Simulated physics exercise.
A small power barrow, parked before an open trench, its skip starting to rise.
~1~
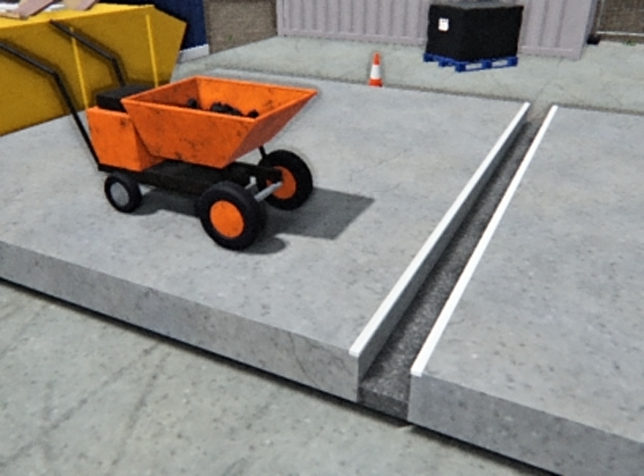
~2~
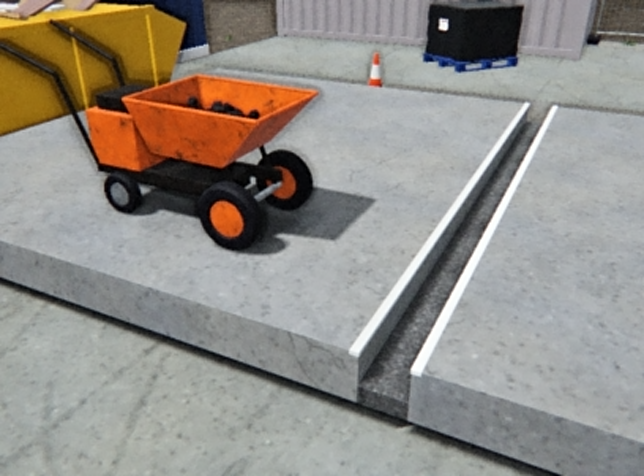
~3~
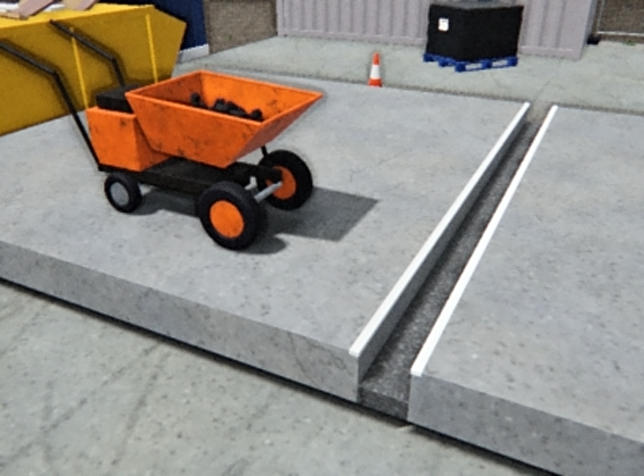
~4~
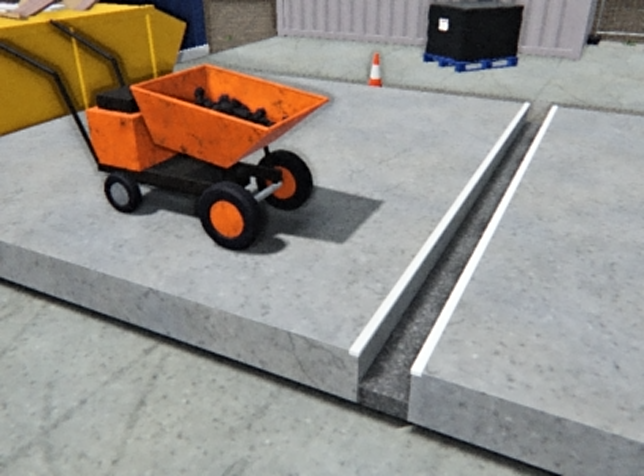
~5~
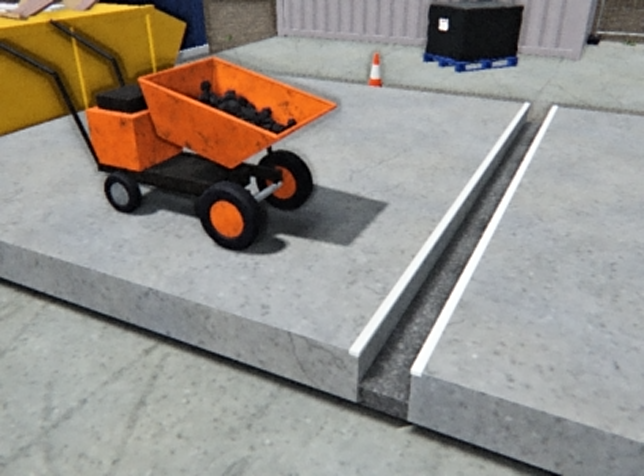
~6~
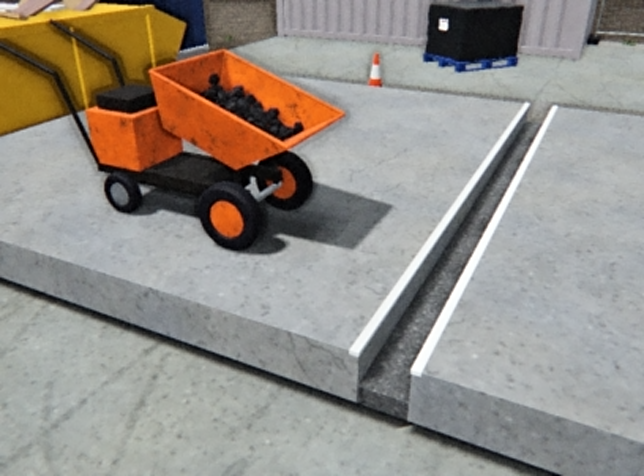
The video shows a small orange power barrow loaded with black lumps, standing still on a raised grey slab left of a narrow trench, as its skip gradually tilts forward to the right, its rear rising and lip lowering.
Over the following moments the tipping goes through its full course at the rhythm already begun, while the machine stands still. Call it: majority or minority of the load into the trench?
Minority.
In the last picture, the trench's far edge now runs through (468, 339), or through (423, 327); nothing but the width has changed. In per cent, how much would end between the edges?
The first try lands around 20 %, the second around 10 %.
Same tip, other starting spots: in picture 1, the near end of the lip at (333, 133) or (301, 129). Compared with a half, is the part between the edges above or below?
The greater portion first, the greater portion second.
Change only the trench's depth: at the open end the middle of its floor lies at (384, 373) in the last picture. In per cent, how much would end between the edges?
Close to 20 per cent.
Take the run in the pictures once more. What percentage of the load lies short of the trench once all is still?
I'd say around 55 per cent of the load.
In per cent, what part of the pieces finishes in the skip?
It works out near 30 percent.
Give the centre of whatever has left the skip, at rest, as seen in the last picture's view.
About (390, 252).
Shortly afterwards, skip tipped steeply; the whole lot in the skip.
Next, skip tipped right over; near two thirds in the skip; near a third short of the trench; only a few in or heaped over the trench.
Some moments later, skip tipped right over; near a quarter in the skip; near half short of the trench; a little in or heaped over the trench.
In the end, skip tipped right over; near a quarter in the skip; near half short of the trench; a little in or heaped over the trench; none at all beyond it.
